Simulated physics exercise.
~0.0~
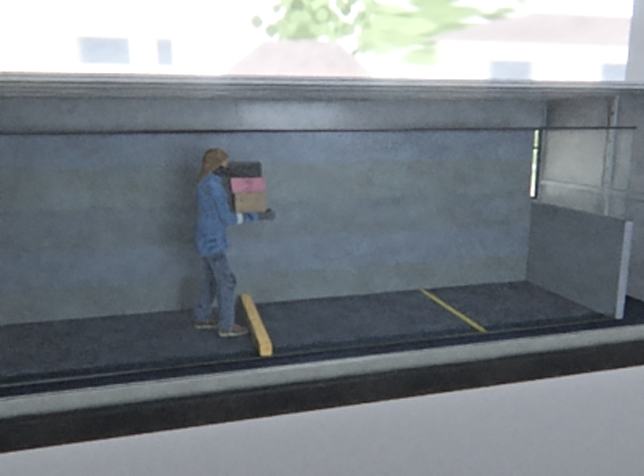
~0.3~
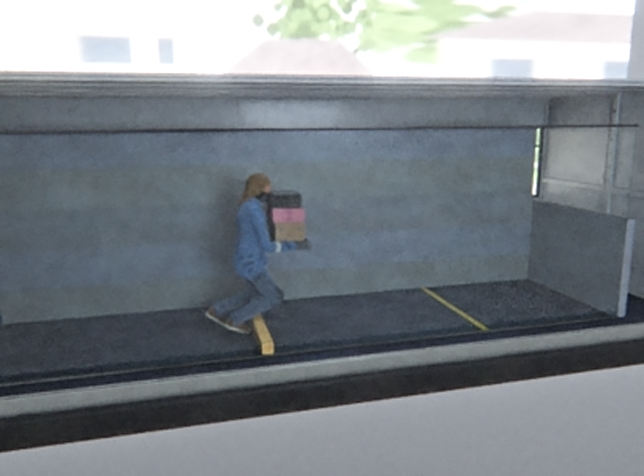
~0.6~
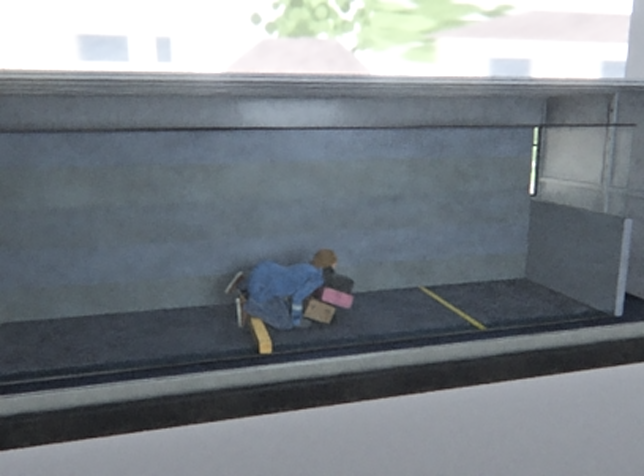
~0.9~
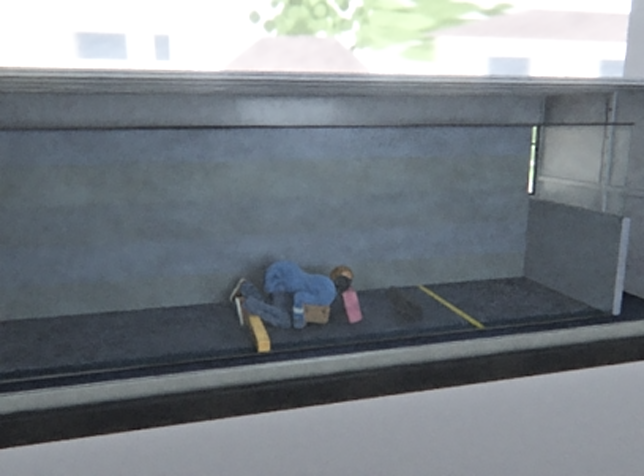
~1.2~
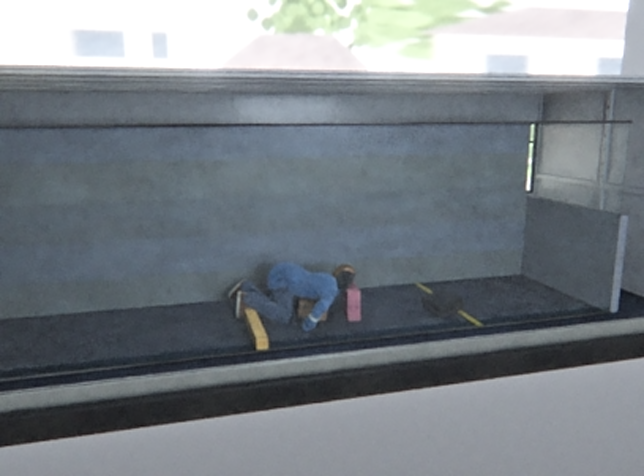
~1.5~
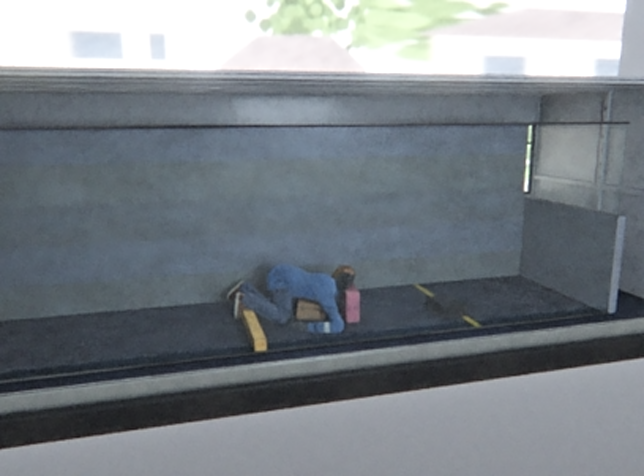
A person in a blue jacket stands beside a low yellow rail inside a long grey compartment, holding a stack of three box-like items, black, pink and brown, in both arms. The person lurches to the right, legs bending at the rail, then pitches forward and down to the floor with the stack. The items separate, and the black one tumbles farthest right while the pink one tips onto its end near the head. The person stays down, hunched over the brown one, as the black one comes to rest just short of the yellow line.
